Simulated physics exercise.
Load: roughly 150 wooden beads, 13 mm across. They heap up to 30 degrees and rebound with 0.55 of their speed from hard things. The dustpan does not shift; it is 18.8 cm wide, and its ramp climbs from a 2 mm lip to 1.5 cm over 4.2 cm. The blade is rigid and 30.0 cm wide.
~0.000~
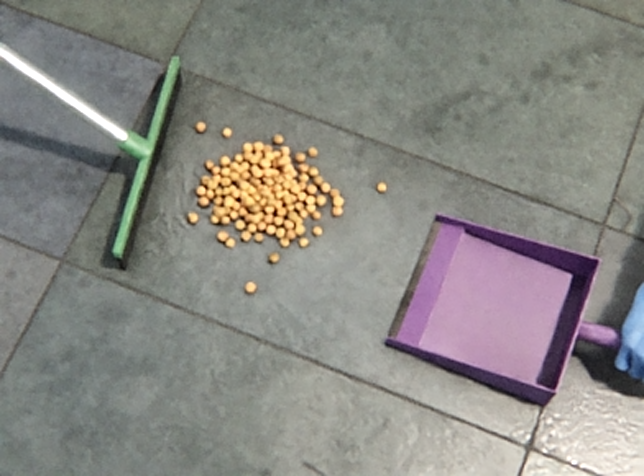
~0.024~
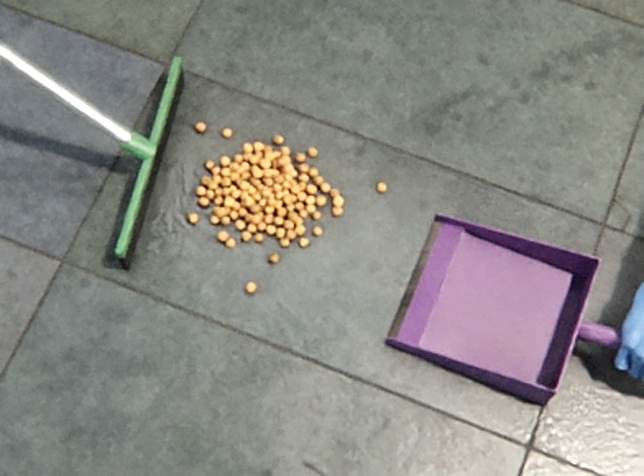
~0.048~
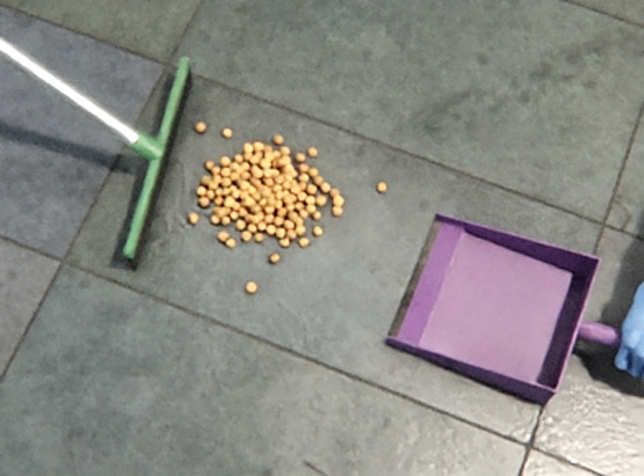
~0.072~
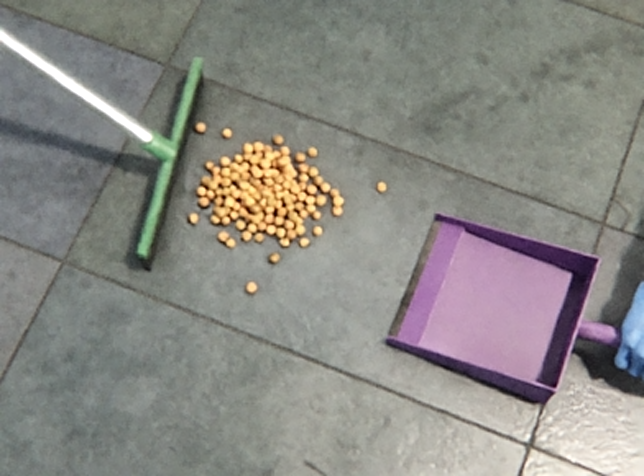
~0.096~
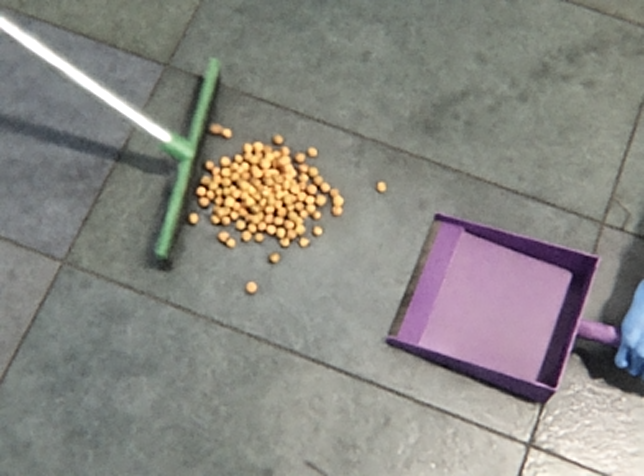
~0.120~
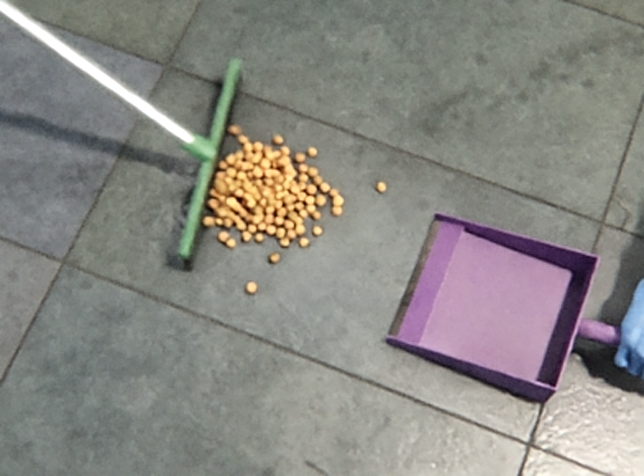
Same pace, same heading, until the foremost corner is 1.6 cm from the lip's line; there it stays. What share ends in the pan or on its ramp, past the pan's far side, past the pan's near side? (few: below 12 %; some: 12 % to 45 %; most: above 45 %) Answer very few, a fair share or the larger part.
Pan a fair share, far side the larger part, near side very few.
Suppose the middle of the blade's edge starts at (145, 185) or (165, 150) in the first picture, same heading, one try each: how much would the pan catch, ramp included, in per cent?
Some 25 and 20 per cent.
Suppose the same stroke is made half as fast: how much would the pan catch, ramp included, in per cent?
Then about 15 per cent.
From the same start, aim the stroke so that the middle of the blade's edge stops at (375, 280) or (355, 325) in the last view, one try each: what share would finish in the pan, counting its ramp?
About 30 and 30 per cent.
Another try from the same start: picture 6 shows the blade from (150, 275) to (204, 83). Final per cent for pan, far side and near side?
Pan 20, far 30, near 10.
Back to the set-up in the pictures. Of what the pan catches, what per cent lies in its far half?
Some 70 per cent.
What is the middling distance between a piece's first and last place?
Roughly 44 cm.
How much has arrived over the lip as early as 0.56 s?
Some 30 per cent.
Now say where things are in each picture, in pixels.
In the first picture, blade from (118, 253) to (176, 63), moved 0.0 cm, 0 of the pieces shifted so far; middle of the pieces at (264, 198); pan at (502, 315).
In the second picture, blade from (121, 254) to (178, 64), moved 0.3 cm, 0 of the pieces shifted so far; middle of the pieces at (264, 198).
In the third picture, blade from (129, 254) to (186, 64), moved 1.4 cm, 0 of the pieces shifted so far; middle of the pieces at (264, 198).
In the fourth picture, blade from (143, 254) to (198, 64), moved 3.1 cm, 0 of the pieces shifted so far; middle of the pieces at (264, 198).
In the fifth picture, blade from (162, 255) to (215, 65), moved 5.6 cm, 1 of the pieces shifted so far; middle of the pieces at (264, 198).
In the sixth picture, blade from (184, 255) to (236, 65), moved 8.5 cm, 37 of the pieces shifted so far; middle of the pieces at (266, 190); pan at (502, 313). Its pace works out near 1.21 m/s, heading 22 degrees away from the viewer's side.
Then, at 0.25 s, middle of the blade 16 cm from the lip; 0 % over the lip, far side 35 %, near side 0 %.
After 0.33 s, middle of the blade 8 cm from the lip; 0 % over the lip, far side 45 %, near side 5 %.
After 0.56 s, middle of the blade 4 cm from the lip; 30 % over the lip, far side 50 %, near side 5 %.
In the end, at 2.0 s, pan 25 %, far side 50 %, near side 5 %, in front of the lip or behind the blade 20 %.
